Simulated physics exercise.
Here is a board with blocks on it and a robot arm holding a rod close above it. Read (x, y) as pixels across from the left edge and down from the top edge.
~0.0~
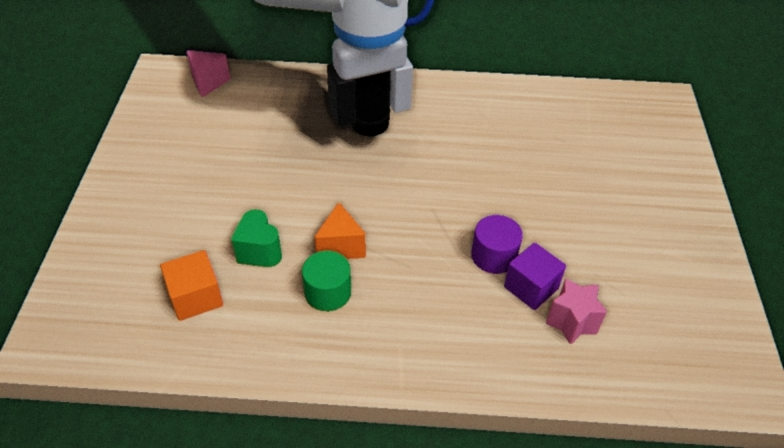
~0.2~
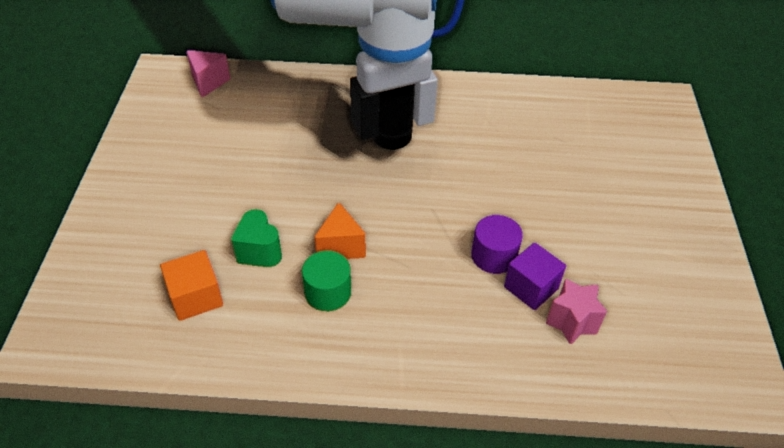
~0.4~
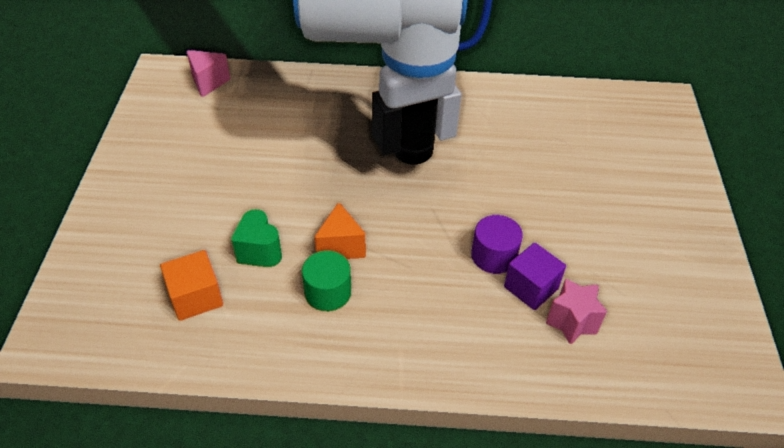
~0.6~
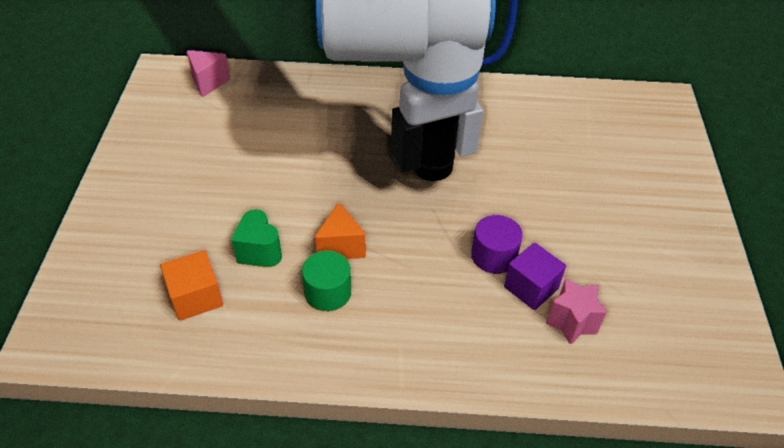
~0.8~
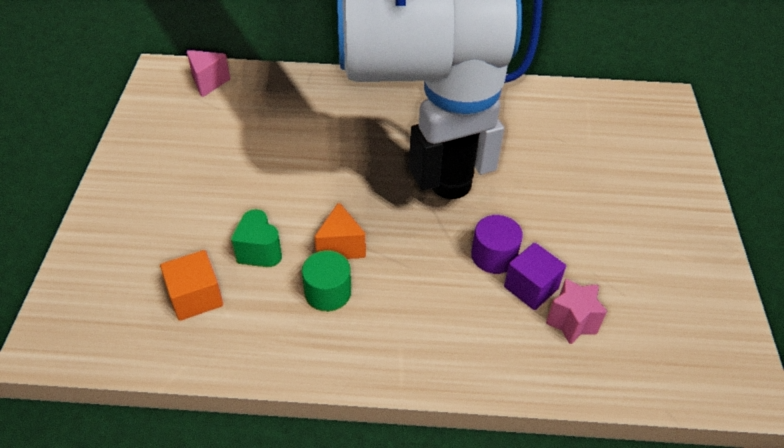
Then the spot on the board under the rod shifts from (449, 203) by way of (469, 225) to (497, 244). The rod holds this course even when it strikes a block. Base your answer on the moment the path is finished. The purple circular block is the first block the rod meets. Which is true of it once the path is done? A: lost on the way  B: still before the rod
My answer is option B.
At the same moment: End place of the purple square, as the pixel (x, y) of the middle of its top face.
I'd place it at (558, 284), taking the centre of its top.
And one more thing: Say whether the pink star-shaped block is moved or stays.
By the last moment of the path, the pink star-shaped block has shifted.
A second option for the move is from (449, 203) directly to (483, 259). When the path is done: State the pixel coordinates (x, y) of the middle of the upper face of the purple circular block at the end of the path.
The middle of its top is at (526, 260).
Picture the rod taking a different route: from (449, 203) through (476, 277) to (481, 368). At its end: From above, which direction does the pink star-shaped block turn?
Answer: With the clock.
The first path, step by step. Halfway along, rod (473, 208); nothing pushed yet.
At the end, rod (500, 227); purple circular block (522, 254); purple square (558, 284); pink star-shaped block (595, 311).
